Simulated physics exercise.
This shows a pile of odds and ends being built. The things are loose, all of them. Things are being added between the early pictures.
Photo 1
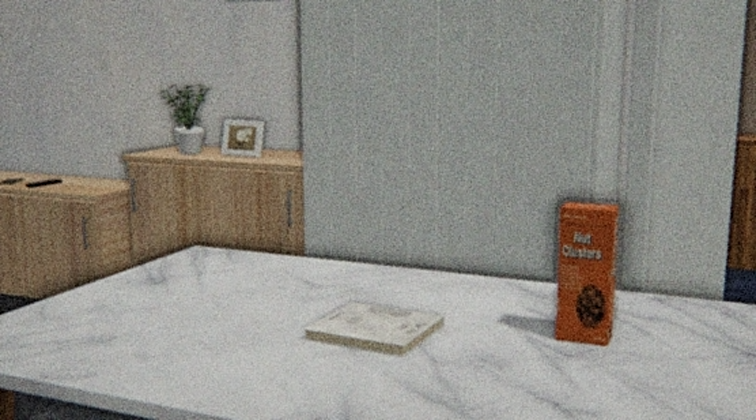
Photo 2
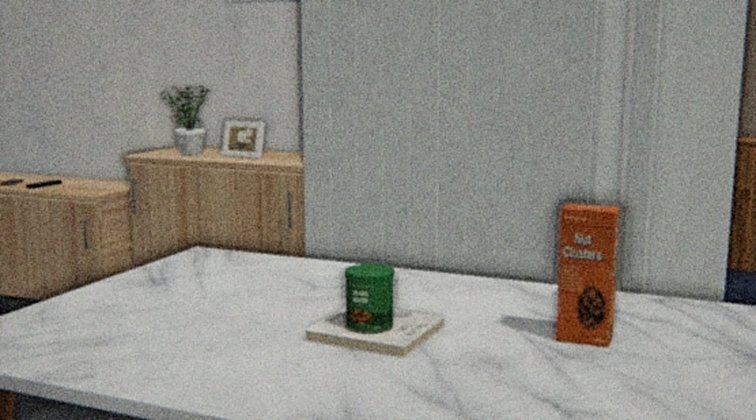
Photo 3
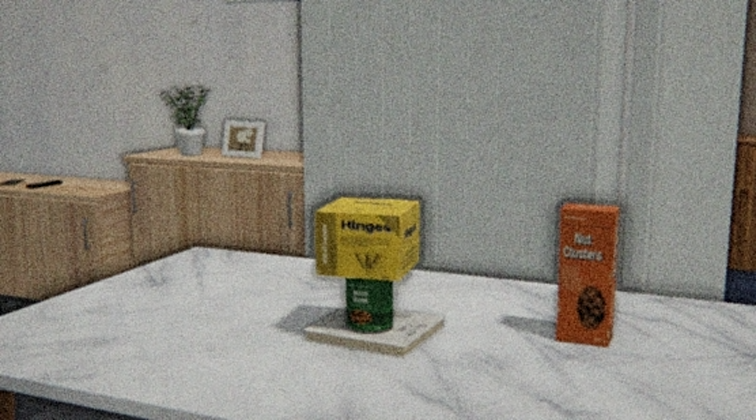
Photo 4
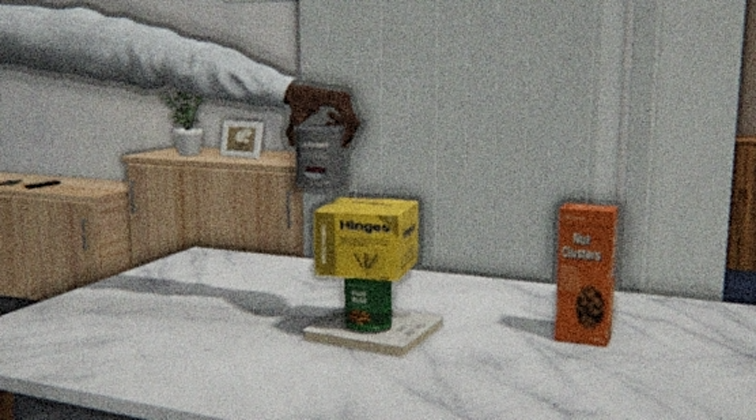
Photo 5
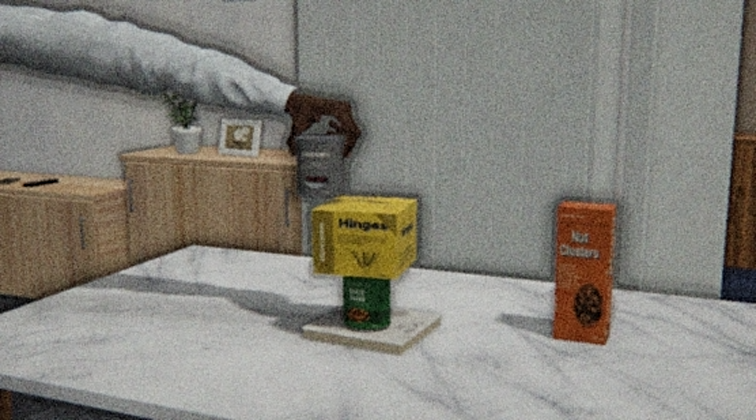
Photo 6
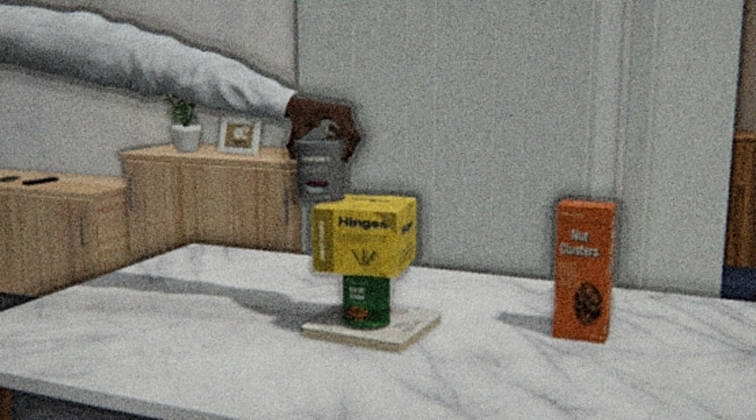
A green pot and then a yellow hinges box appear in turn on a white book beside an orange carton on a marble table; a hand enters from the left holding a grey pot above the box, lowering it slightly.
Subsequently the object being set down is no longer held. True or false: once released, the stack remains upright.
False.
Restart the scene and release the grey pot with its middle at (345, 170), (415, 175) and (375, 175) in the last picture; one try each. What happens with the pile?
Outcomes in order: No collapse, a collapse, no collapse.
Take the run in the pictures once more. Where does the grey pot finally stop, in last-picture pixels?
End spot: Near (270, 289).
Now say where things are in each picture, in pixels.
The last thing is not in view yet, in the first frame.
The last thing is not in view yet; white book (376, 329), in the second frame.
The last thing is not in view yet; green pot (370, 298), in the third frame.
On its way; grey pot (320, 156); white book (375, 329), in the fourth frame.
On its way; grey pot (321, 165); green pot (367, 296), in the fifth frame.
In place under the hand; grey pot (321, 170); white book (373, 325), in the sixth frame.
Then, 0.40 s later than the last frame, grey pot now fallen; yellow box tilted by 12°.
Then, 0.50 s later than the last frame, yellow box moved a little.
Then, 0.80 s later than the last frame, as before.
When it is over, fallen, grey pot; the other 4 as before. End places, in pixels of the last picture, grey pot near (270, 289). The pile comes apart.
